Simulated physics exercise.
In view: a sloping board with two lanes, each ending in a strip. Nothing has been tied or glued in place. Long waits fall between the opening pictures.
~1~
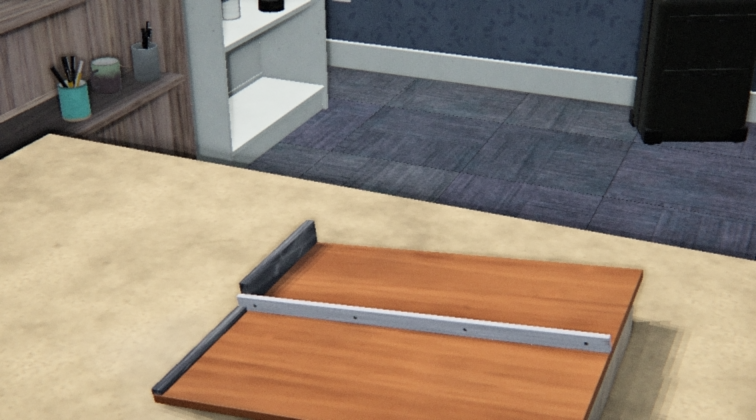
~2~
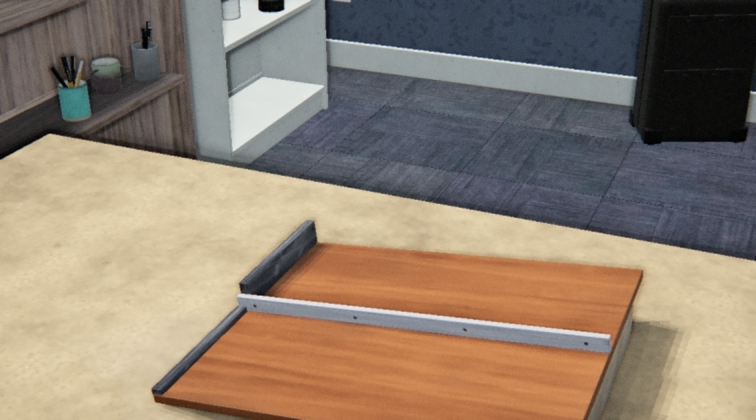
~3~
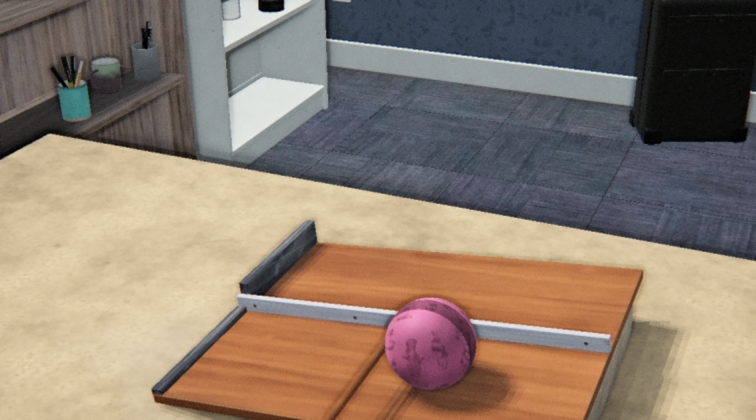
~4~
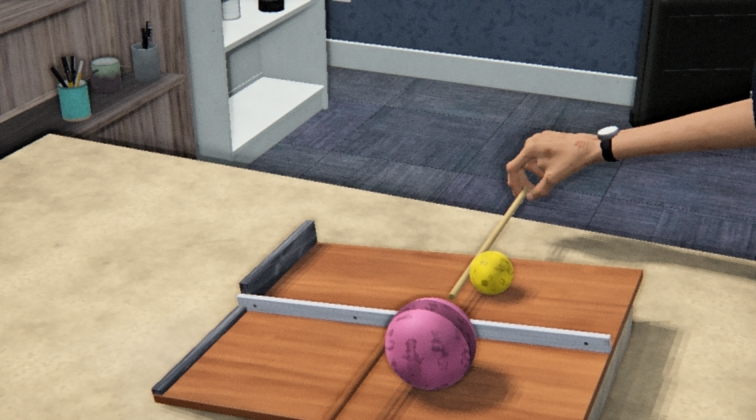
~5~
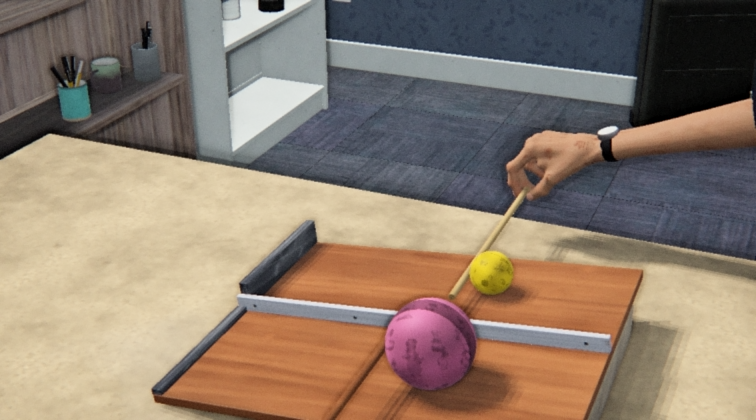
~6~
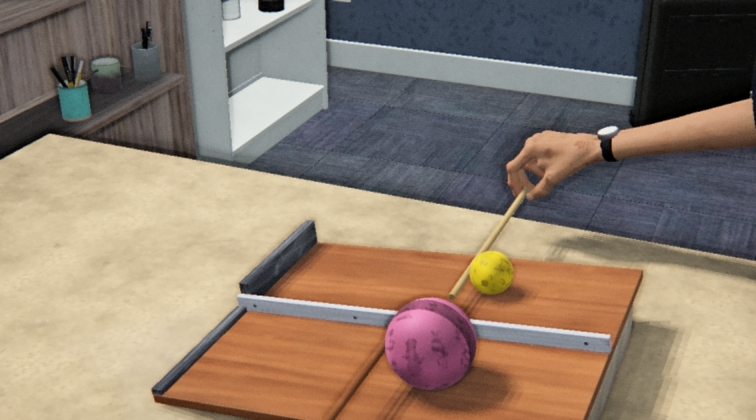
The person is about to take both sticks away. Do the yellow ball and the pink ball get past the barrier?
Outcome: Yellow ball: Held back; pink ball: Gone.
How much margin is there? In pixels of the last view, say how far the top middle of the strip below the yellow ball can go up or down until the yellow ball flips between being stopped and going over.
Push it down about 16 pixels and it flips.
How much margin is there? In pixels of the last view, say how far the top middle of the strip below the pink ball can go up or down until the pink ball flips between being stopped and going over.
You'd need to go up by close to 8 pixels.
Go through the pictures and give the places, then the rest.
Board (410, 320), in the first frame.
Board (410, 320), in the second frame.
Board (410, 320), in the third frame.
Held back by the sticks; pink ball (431, 344); board (410, 320), in the fourth frame.
Held back by the sticks; yellow ball (491, 273); board (410, 320), in the fifth frame.
Held back by the sticks; yellow ball (491, 273); pink ball (431, 344); board (410, 320), in the sixth frame.
Then, 0.78 s on from there, yellow ball rolling on the board near (340, 260); pink ball rolling on the board near (254, 323).
In the end, the yellow ball gets caught, near (302, 257); the pink ball runs past the strip.
